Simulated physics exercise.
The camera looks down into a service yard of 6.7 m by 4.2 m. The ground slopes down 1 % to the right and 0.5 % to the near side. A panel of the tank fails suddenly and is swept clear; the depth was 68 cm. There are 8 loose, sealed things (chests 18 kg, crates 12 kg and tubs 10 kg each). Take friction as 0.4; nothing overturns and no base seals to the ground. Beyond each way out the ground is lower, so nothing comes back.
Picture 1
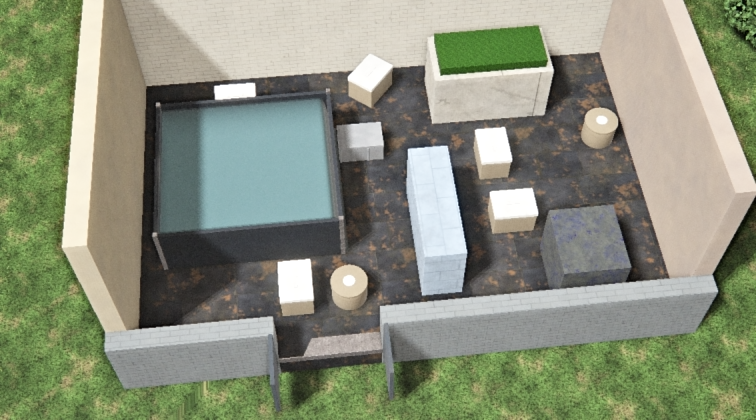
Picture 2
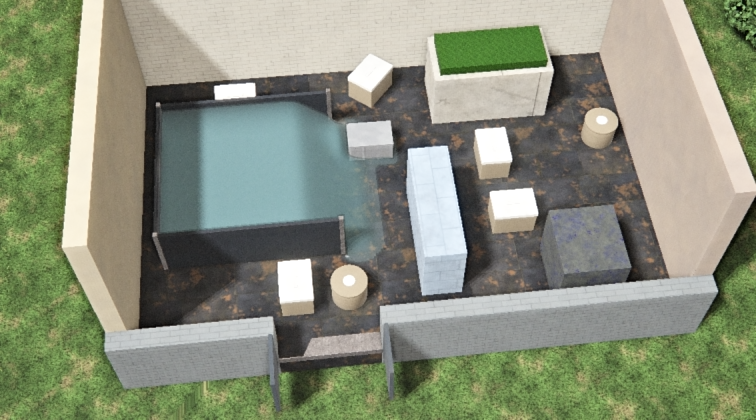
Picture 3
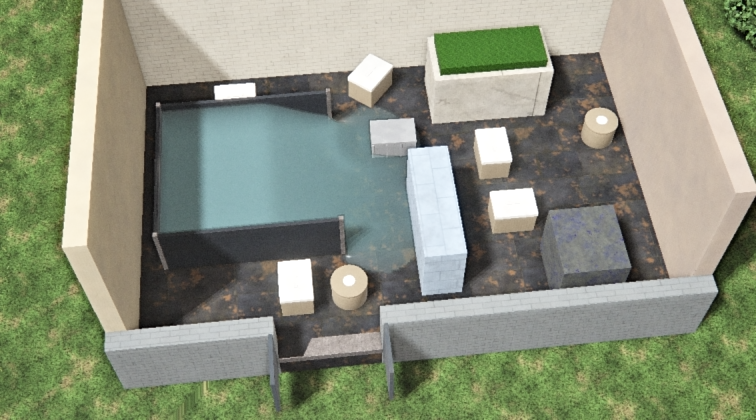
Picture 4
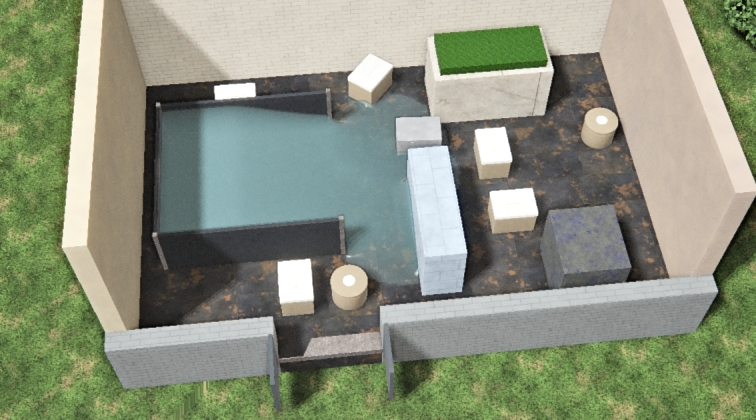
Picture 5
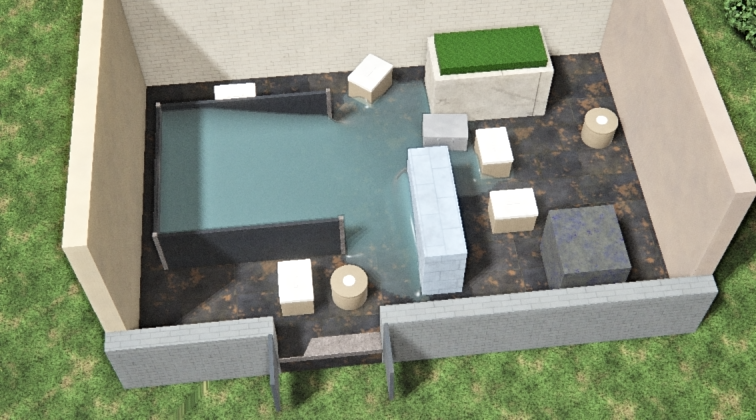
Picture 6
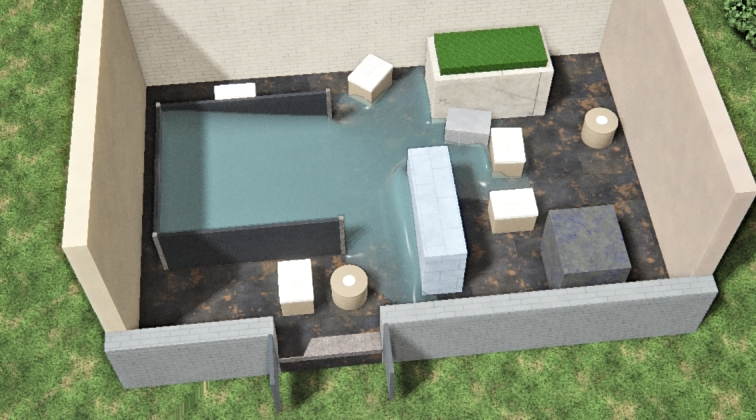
In a walled yard, the right side of a dark-framed tank opens and water spreads rightward across the floor around a pale block, pushing a grey box along until it reaches a white box, which then shifts slightly right.
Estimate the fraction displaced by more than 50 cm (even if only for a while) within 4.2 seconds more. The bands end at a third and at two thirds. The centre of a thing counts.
Share: Two thirds or above.
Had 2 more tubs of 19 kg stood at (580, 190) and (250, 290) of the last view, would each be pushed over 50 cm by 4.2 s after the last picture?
In that order: More, under.
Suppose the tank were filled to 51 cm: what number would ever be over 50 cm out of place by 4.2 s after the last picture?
In that case 3 of them.
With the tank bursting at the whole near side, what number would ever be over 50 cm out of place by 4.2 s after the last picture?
In that case 4 of them.
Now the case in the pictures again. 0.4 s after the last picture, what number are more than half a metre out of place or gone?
I count 2.
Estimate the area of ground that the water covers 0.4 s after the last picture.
About 12 m2.
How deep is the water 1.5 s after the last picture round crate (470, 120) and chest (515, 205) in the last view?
About 10 and 2 cm.
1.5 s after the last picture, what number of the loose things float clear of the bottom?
2 of them.
Then, 0.4 s after the last picture 2 of 8 are over 50 cm from their spots; 1 afloat.
Then, 1.5 s after the last picture 2 of 8 are over 50 cm from their spots; 2 afloat.
Then, 2.8 s after the last picture 4 of 8 are over 50 cm from their spots; 4 afloat.
Then, 4.2 s after the last picture 6 of 8 are over 50 cm from their spots, and 6 have been at some point; 5 afloat.
